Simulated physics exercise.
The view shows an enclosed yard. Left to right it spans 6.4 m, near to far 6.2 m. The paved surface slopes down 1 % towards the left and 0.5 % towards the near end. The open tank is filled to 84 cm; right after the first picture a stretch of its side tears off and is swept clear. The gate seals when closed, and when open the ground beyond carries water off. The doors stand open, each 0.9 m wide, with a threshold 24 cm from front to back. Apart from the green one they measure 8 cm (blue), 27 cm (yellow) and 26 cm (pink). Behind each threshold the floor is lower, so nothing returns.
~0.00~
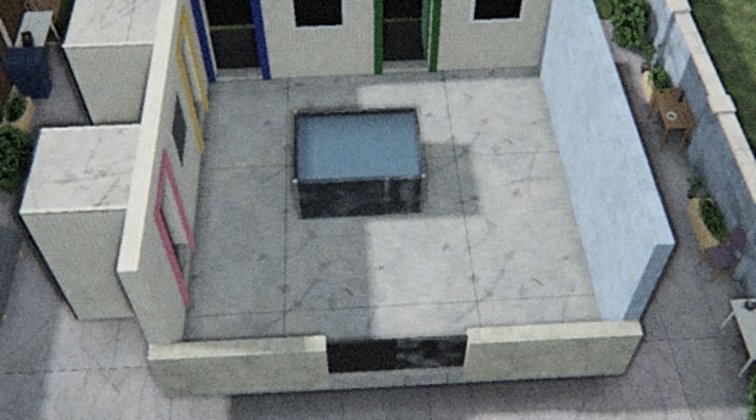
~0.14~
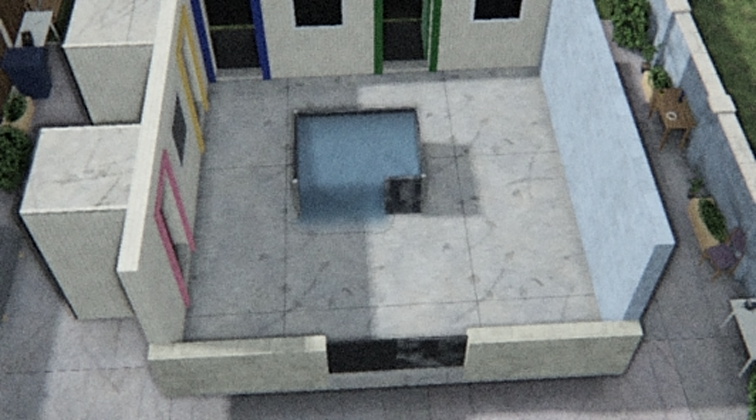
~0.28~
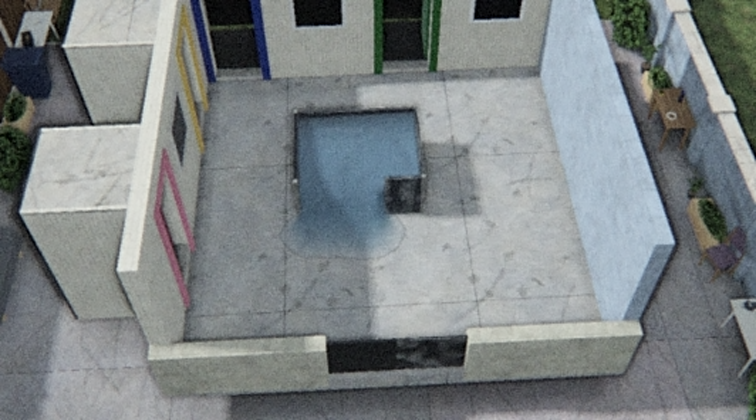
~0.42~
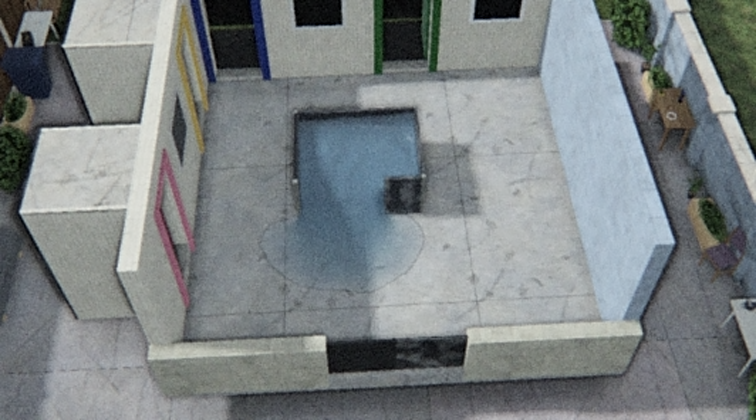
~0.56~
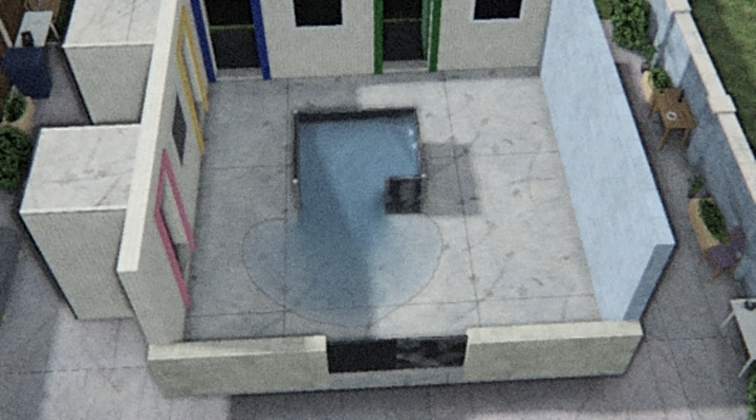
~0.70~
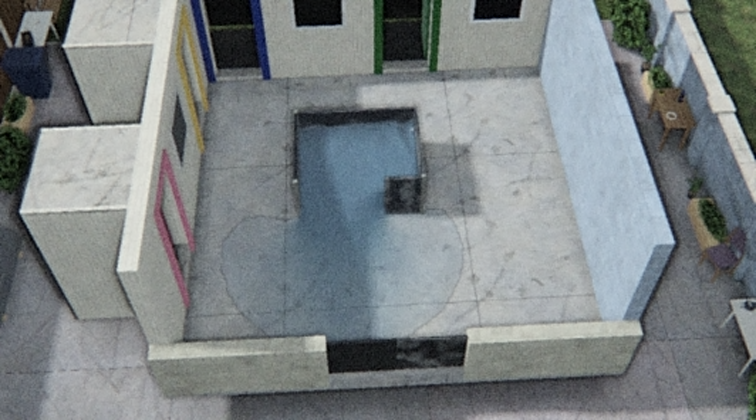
The clip shows an open tank of water in a walled, paved yard with coloured doorways; part of its near side disappears, and water pours out, spreading in a widening rounded sheet across the paving towards the near wall.
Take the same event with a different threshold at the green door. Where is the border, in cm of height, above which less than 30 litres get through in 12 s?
It would have to be roughly 5.5 cm high.
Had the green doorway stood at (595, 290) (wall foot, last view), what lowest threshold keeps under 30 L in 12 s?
Roughly 12.5 cm.
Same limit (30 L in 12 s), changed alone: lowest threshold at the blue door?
Roughly 12.5 cm at blue.
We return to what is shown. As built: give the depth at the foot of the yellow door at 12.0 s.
Some 10.0 cm.
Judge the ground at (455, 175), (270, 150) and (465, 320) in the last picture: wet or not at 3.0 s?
In that order: Dry, not reached, wet.
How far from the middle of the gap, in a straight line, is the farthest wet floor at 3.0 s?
Roughly 4.8 m.
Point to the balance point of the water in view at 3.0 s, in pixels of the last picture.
At about (341, 275).
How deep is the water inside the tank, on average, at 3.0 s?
About 20 cm.
After 1.4 s water covers 30 % of the floor, deepest (46 cm) near (327, 353); it has not reached the green door.
After 3.0 s water covers 45 % of the floor, deepest (33 cm) near (290, 366); it has not reached the green door.
After 12.0 s water covers 100 % of the floor, deepest (11 cm) near (197, 209); 8 cm at the green door, 7 litres in over its 8 cm threshold.
At the green door as built, the water arrived by 5.6 s and peaked near 11 cm at 8.6 s.
With a threshold of 4.5 cm, 51 litres would have come in within the 12 s; with 6.5 cm, 21 litres. So under 30 litres takes about 5.5 cm.
